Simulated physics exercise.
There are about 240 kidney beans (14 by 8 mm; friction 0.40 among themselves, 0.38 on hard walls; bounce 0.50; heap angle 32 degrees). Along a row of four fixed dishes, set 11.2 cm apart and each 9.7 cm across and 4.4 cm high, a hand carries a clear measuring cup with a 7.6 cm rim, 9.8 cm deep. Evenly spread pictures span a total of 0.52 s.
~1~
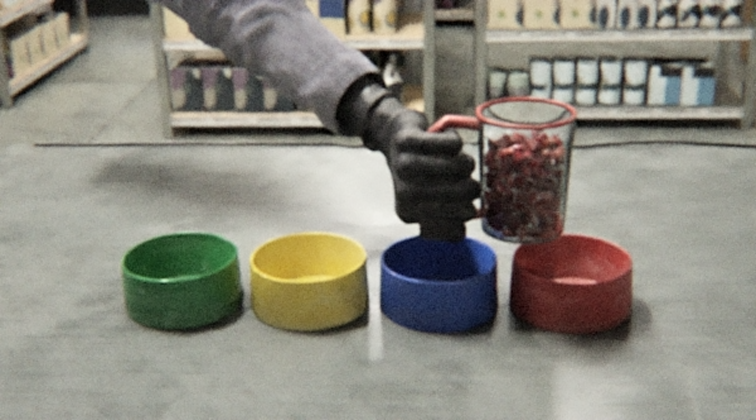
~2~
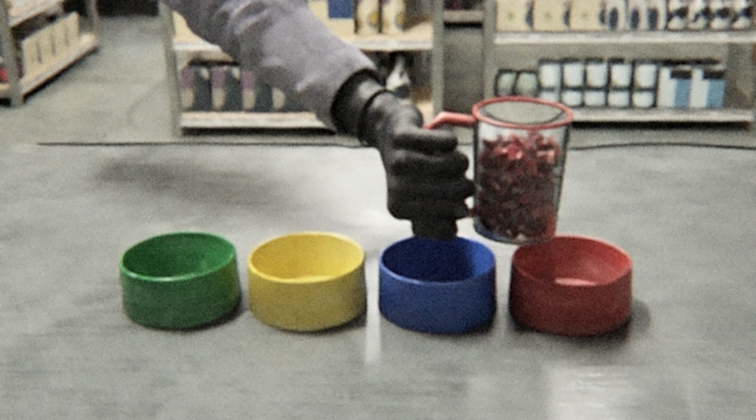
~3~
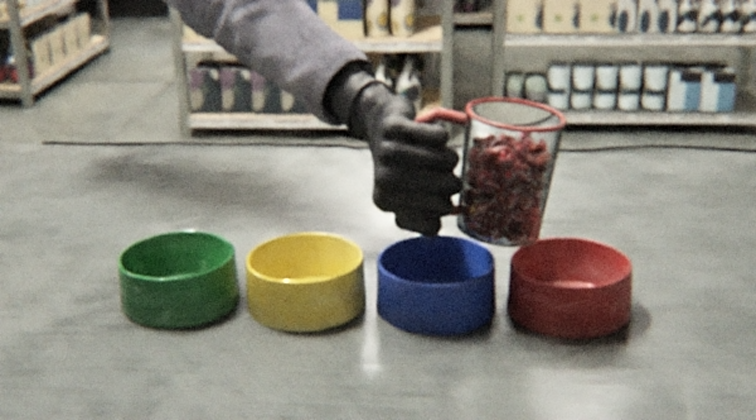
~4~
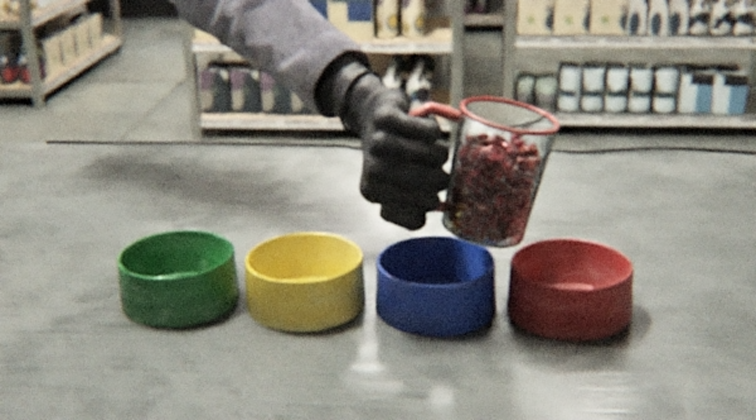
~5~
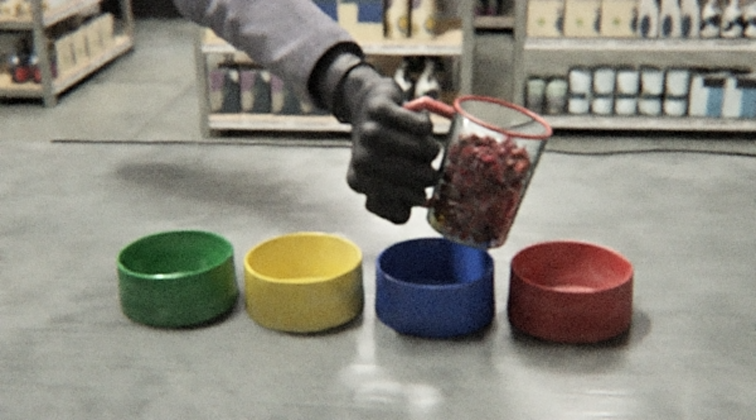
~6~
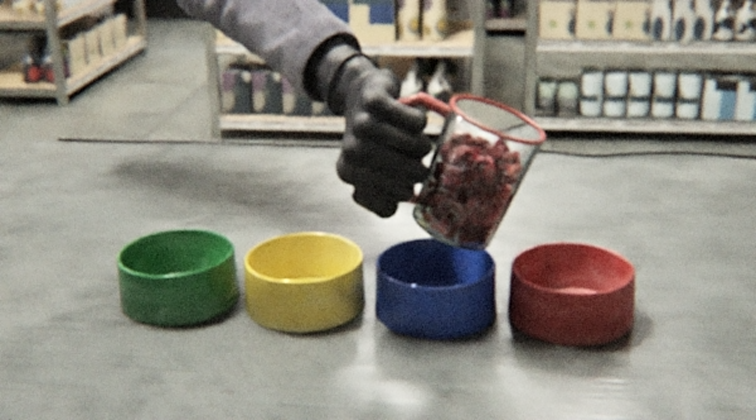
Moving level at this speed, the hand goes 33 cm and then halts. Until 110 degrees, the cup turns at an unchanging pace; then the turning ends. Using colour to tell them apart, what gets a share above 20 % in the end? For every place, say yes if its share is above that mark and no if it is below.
Red: No, blue: No, green: No, yellow: Yes, counter: No.
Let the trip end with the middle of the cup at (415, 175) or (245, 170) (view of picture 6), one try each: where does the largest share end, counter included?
First try: Blue; second try: Yellow.
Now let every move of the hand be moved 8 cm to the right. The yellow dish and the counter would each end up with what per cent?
Shares would be yellow 10 and counter 10.
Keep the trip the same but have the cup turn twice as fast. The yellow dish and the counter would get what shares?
Result: Yellow dish 0, counter 10.
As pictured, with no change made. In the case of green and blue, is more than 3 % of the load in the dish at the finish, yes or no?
Note - green negative, blue affirmative.
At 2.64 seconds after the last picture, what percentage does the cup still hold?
Somewhere near 5 per cent of the load.
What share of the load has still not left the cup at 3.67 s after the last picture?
About 0 per cent.
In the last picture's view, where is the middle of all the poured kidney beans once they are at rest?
Somewhere around (307, 280) in the final frame.
Then, 1.59 s after the last picture, tilt 93 degrees; cup holds 95 %, blue 5 %.
Then, 2.64 s after the last picture, tilt 110 degrees; cup holds 5 %, blue 5 %, yellow 80 %.
Then, 3.67 s after the last picture, tilt 110 degrees; cup holds 0 %, blue 5 %, yellow 85 %.
In the end, red 0 %, blue 5 %, green 0 %, yellow 85 %, counter 5 %.
